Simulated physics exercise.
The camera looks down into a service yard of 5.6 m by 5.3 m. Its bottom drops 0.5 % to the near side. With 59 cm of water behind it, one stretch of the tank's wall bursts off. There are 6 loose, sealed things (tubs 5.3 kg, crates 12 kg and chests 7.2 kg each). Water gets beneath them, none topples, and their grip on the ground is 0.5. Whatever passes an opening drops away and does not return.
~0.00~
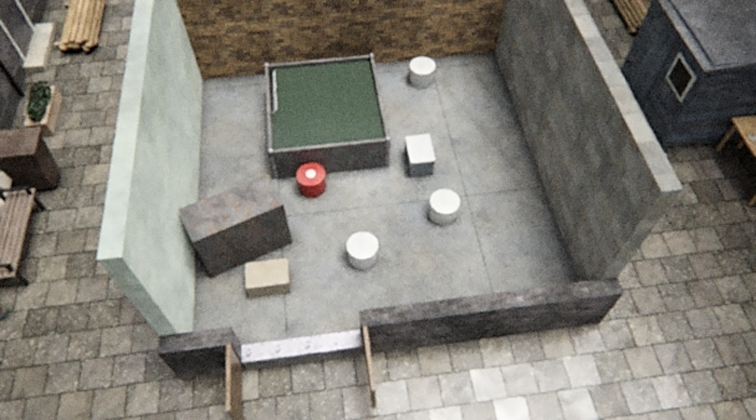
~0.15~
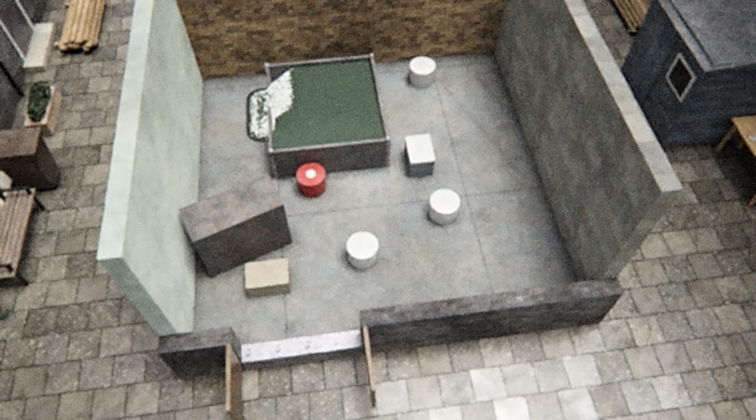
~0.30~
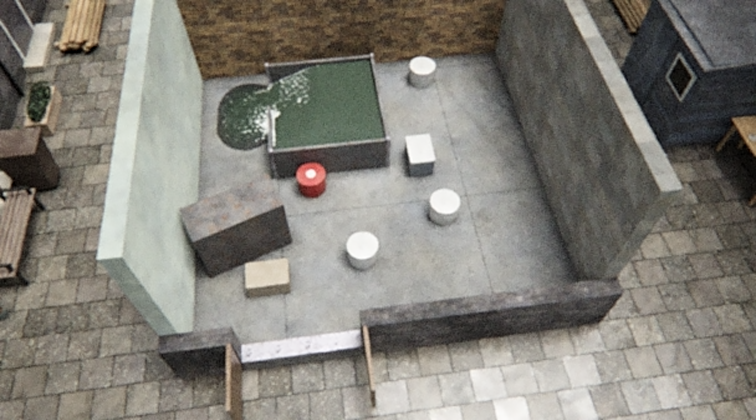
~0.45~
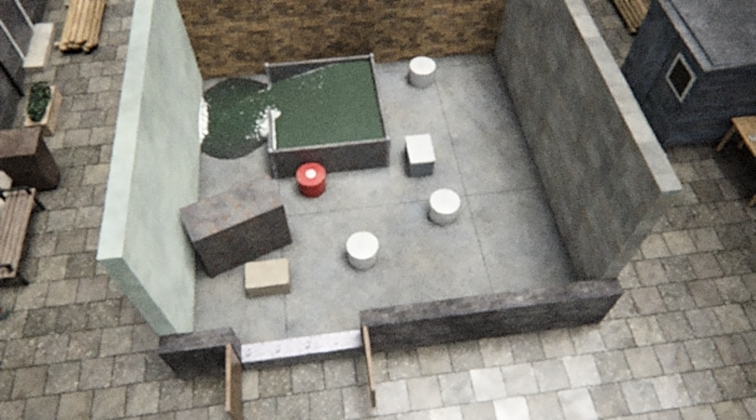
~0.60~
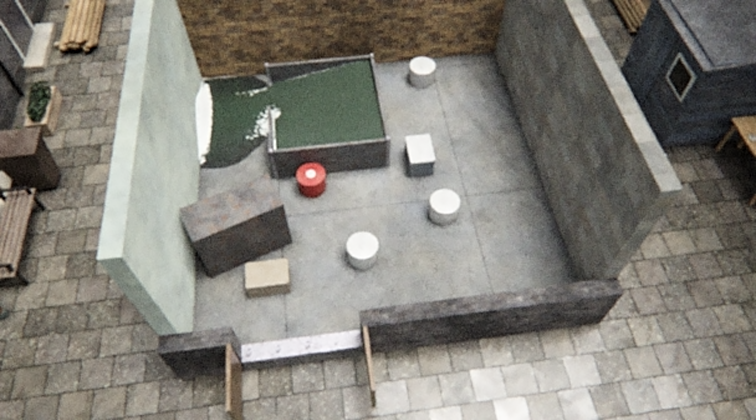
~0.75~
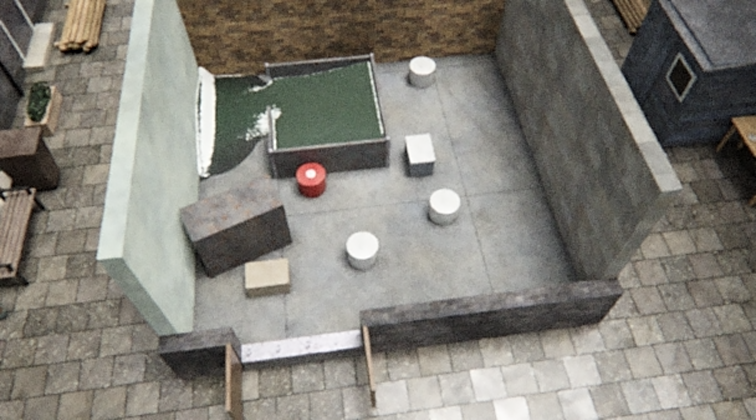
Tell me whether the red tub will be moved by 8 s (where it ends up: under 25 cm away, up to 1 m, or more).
The red tub ends far away.
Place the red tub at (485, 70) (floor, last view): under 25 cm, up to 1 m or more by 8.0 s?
It ends far away.
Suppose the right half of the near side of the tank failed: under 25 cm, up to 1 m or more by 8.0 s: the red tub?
Then the red tub barely shifts.
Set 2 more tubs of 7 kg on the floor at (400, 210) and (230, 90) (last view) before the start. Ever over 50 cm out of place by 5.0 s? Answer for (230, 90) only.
It is past it.
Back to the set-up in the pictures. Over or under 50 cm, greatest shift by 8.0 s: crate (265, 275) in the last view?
It is under.
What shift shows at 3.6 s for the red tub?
Roughly 60 cm by then.
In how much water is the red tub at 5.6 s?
About 6 cm.
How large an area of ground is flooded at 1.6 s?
Some 7.5 m2.
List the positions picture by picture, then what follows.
The red tub at (311, 174) rests on the ground; 3.3 m2 under water; 0 of 6 have shifted, in the first frame.
The red tub at (311, 174) rests on the ground; water covers 3.8 m2; 0 of 6 have shifted, in the second frame.
The red tub at (311, 174) rests on the ground; 4.6 m2 under water; 0 of 6 have shifted, in the third frame.
The red tub at (311, 174) rests on the ground; 5.4 m2 under water; 0 of 6 have shifted, in the fourth frame.
The red tub at (311, 174), on the bottom; water covers 5.6 m2; 0 of 6 have shifted, in the fifth frame.
The red tub at (311, 174) rests on the ground; water covers 5.7 m2; 0 of 6 have shifted, in the sixth frame.
After 1.6 s the red tub is near (311, 174), 0.0 m from its start, aground; 0 of 6 are out; 0 afloat.
After 3.6 s the red tub is near (348, 169), 0.6 m from its start, afloat; 0 of 6 are out; 1 afloat.
After 5.6 s the red tub is near (522, 192), 3.3 m from its start, afloat; 0 of 6 are out; 4 afloat.
After 8.0 s the red tub is near (551, 244), 3.8 m from its start, afloat; 0 of 6 are out; 3 afloat.
